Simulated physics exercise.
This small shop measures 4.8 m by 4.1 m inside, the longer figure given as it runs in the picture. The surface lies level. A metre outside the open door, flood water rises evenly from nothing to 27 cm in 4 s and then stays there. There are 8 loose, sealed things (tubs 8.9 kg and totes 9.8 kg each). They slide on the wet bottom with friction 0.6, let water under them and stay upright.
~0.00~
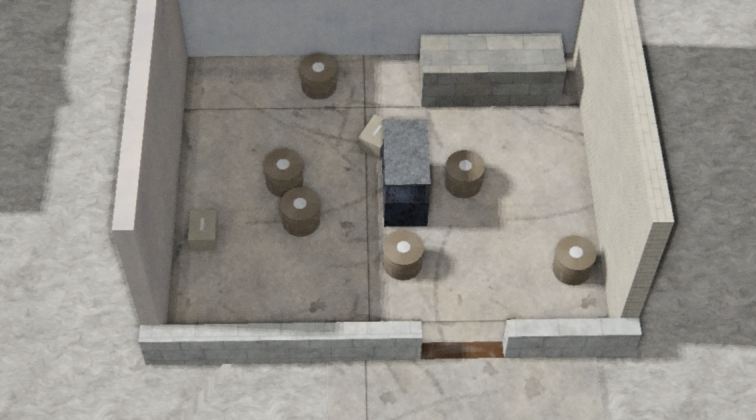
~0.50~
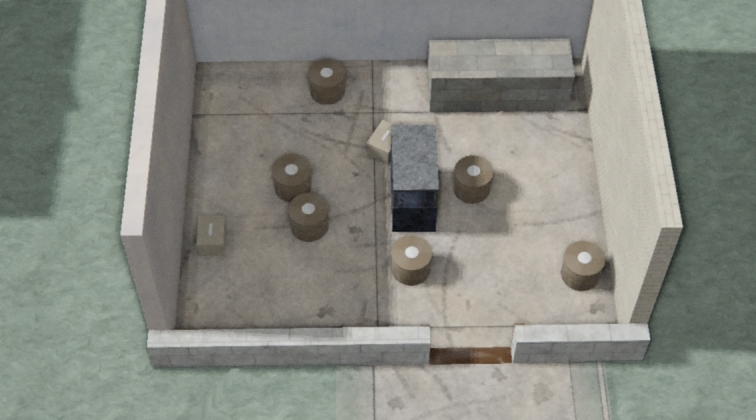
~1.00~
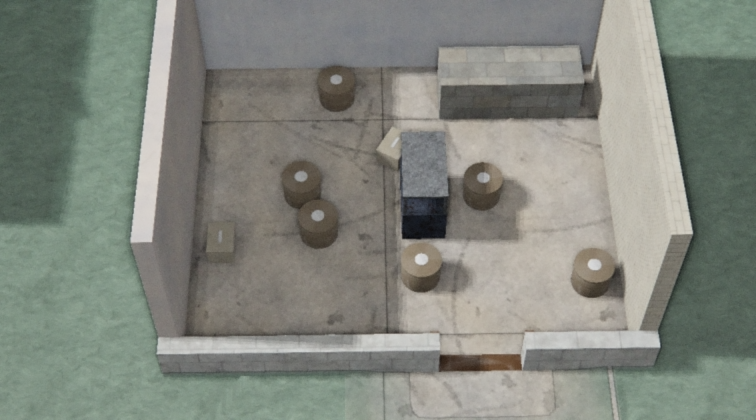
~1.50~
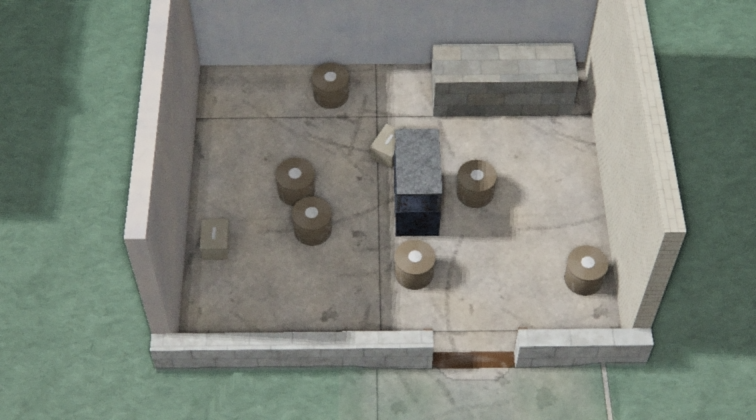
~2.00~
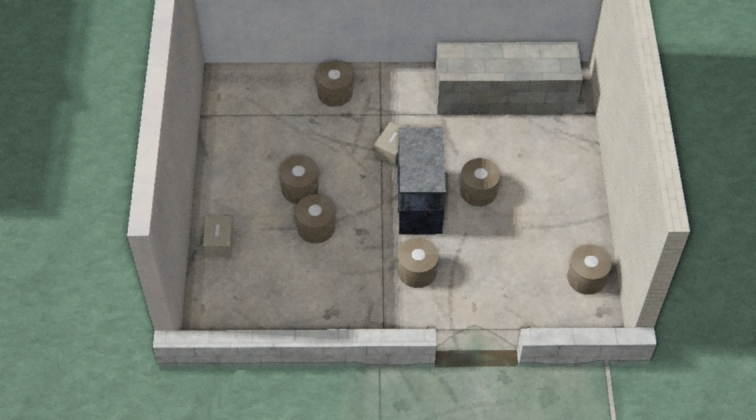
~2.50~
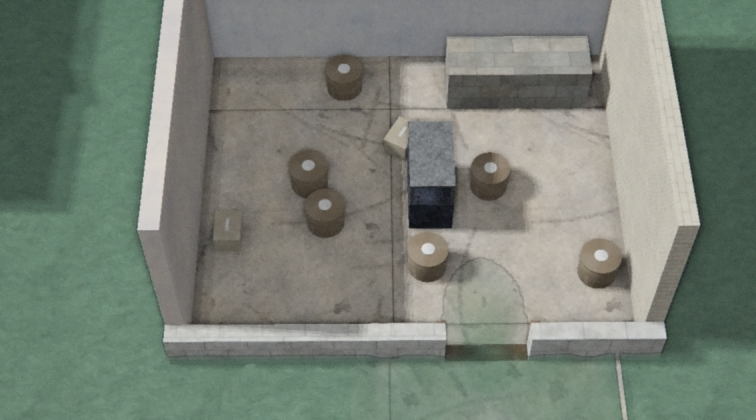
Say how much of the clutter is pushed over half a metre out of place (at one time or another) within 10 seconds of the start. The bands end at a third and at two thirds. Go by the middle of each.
That comes to one to two thirds.
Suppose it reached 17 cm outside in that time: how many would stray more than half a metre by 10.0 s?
Then 2.
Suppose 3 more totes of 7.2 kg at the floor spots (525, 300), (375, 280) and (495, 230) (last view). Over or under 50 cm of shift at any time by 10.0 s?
In turn: More, short of it, over.
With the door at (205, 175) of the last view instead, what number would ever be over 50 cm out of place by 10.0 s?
In that case 5 of them.
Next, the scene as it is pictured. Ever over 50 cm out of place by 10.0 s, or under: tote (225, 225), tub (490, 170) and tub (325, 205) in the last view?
In that order: Short of it, more, less.
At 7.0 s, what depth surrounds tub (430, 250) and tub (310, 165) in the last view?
Roughly 6 and 2 cm.
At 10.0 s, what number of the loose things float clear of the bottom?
At that moment 3.
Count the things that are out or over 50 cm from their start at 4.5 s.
I count 1.
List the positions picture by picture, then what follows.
In the first picture, a tub at (404, 247) rests on the ground; a tub at (283, 165) rests on the ground; 0.0 m2 under water; 0 of 8 have shifted.
In the second picture, a tub at (412, 253), on the bottom; a tub at (292, 170), on the bottom; water covers 0.0 m2; 0 of 8 have shifted.
In the third picture, a tub at (422, 260), on the bottom; a tub at (301, 177), on the bottom; 0.0 m2 under water; 0 of 8 have shifted.
In the fourth picture, a tub at (415, 257), on the bottom; a tub at (295, 174), on the bottom; water covers 0.0 m2; 0 of 8 have shifted.
In the fifth picture, a tub at (418, 255) rests on the ground; a tub at (299, 171) rests on the ground; water covers 0.1 m2; 0 of 8 have shifted.
In the sixth picture, a tub at (428, 249) rests on the ground; a tub at (308, 166) rests on the ground; 0.8 m2 under water; 0 of 8 have shifted.
After 3.5 s 0 of 8 are over 50 cm from their spots; 0 afloat.
After 4.5 s 1 of 8 are over 50 cm from their spots; 0 afloat.
After 7.0 s 2 of 8 are over 50 cm from their spots; 1 afloat.
After 10.0 s 4 of 8 are over 50 cm from their spots, and 4 have been at some point; 3 afloat.
